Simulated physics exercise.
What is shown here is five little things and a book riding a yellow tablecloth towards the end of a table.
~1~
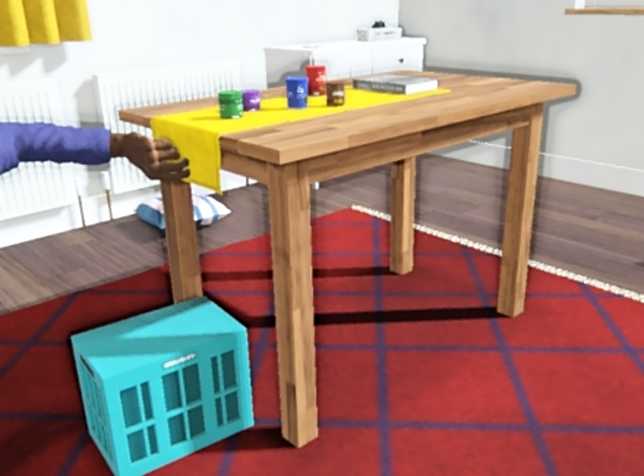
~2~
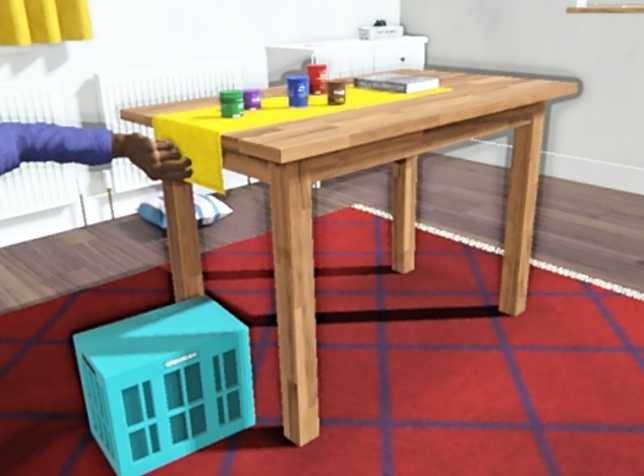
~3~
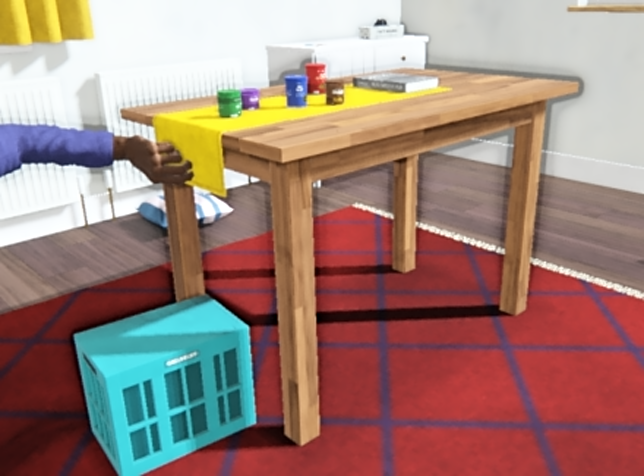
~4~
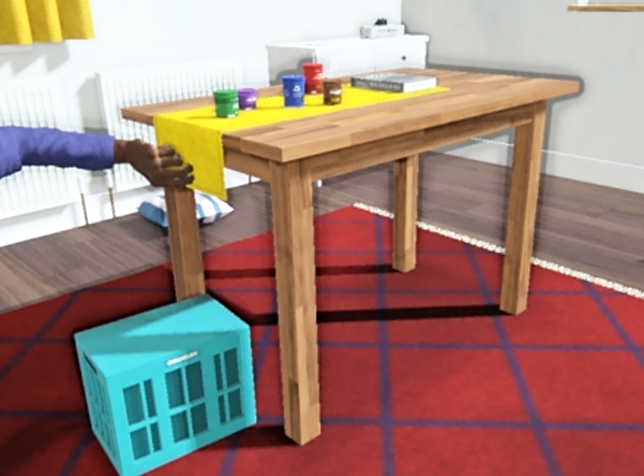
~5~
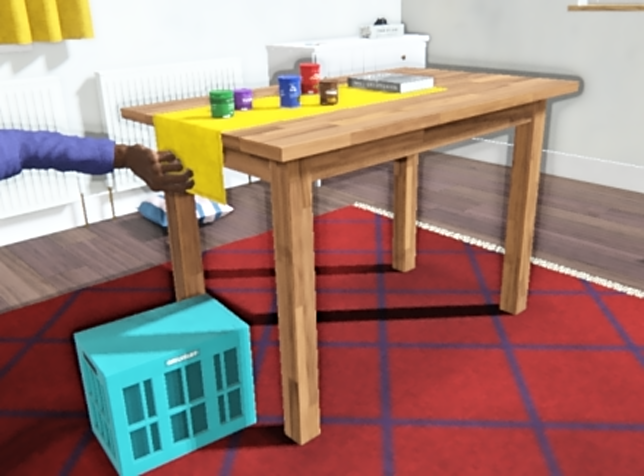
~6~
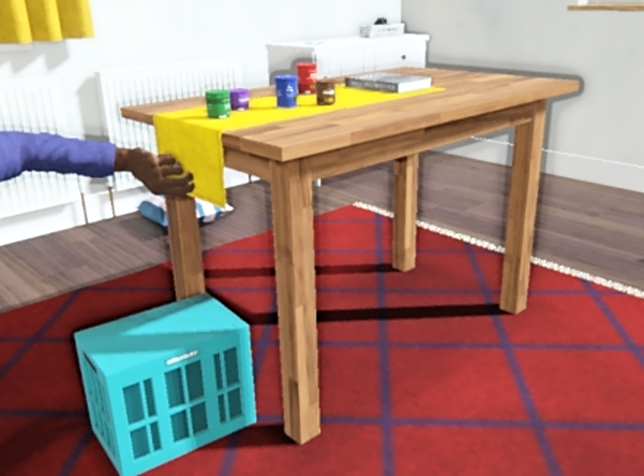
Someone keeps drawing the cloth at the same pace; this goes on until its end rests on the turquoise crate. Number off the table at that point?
Three.
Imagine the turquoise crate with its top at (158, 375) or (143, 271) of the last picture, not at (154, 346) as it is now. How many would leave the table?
It comes to 4 and 1 over the edge.
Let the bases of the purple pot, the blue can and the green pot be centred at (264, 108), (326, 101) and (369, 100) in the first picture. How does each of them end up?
Here's what happens: The purple pot leaves its perch, the blue can remains aboard, the green pot remains aboard.
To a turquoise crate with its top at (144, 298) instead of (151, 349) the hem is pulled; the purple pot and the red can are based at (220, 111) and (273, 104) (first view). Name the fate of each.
As for the purple pot, it leaves the top; as for the red can, it stays in place.
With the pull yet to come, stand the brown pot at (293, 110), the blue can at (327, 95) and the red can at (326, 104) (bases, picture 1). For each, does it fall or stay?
Here's the result: The brown pot leaves the top, the blue can remains in place and the red can remains in place.
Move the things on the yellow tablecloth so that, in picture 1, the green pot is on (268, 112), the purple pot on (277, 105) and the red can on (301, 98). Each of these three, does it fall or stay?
Green pot - leaves the top, purple pot - leaves the top, red can - stays aboard.
Early on, hem near (196, 244); green pot gone.
Midway, hem near (198, 286); green pot and purple pot gone.
Near the end, hem on the crate; green pot, purple pot and blue can gone.
Finally, hem on the crate; green pot, purple pot and blue can gone. It carries off three.
